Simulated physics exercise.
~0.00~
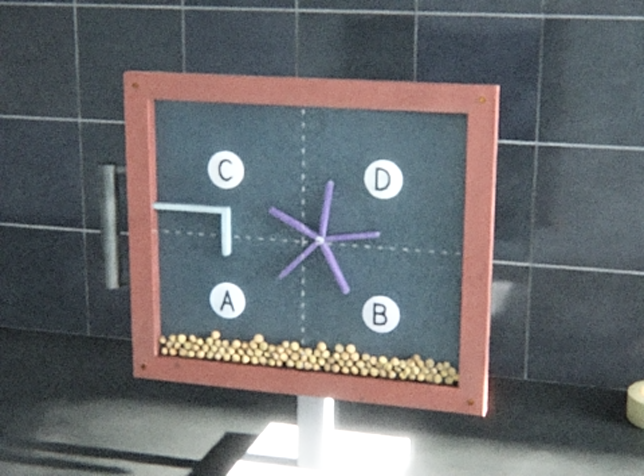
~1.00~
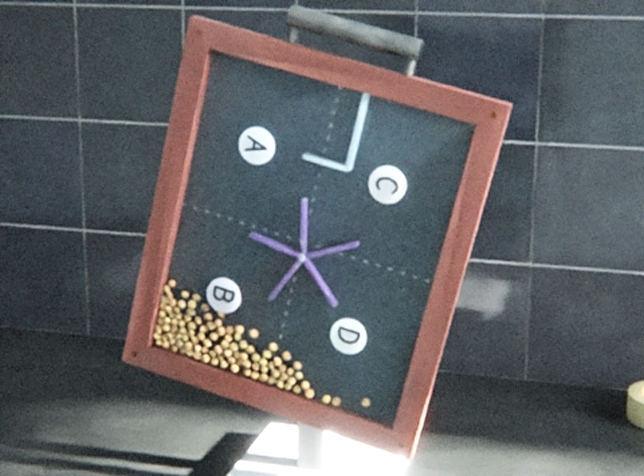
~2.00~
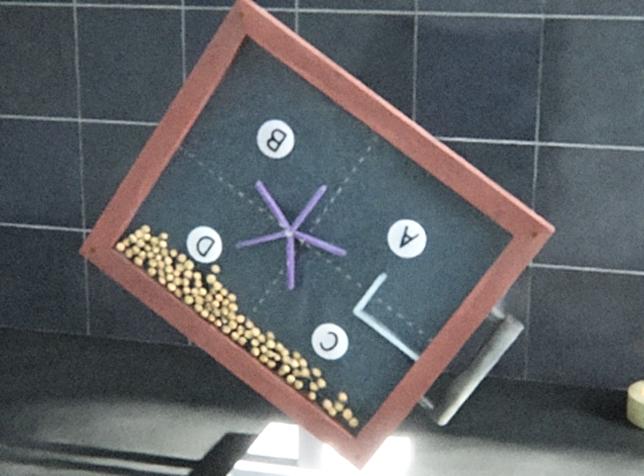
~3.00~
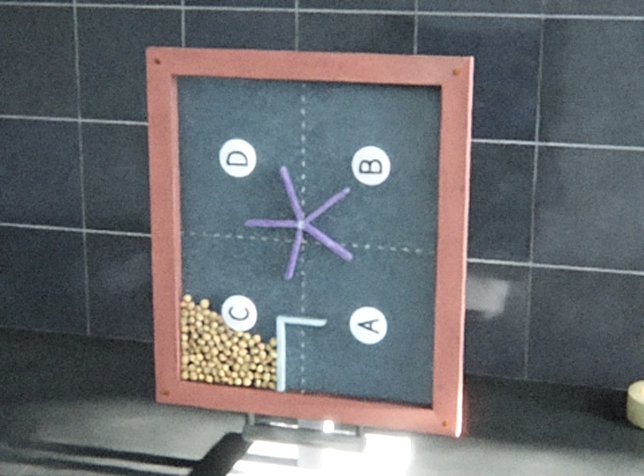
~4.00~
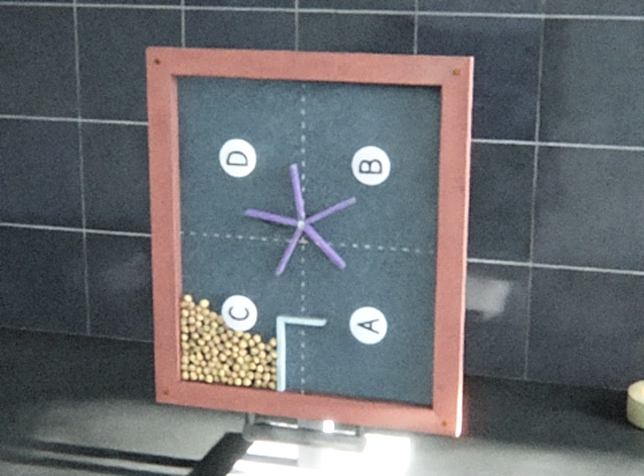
Against a dark tiled wall, a red-framed upright box holding pale wooden beads and a purple five-armed spinner turns clockwise through three quarters of a circle, the beads sliding and spilling along its lowest edges, until it rests with them all heaped at lower left by C.
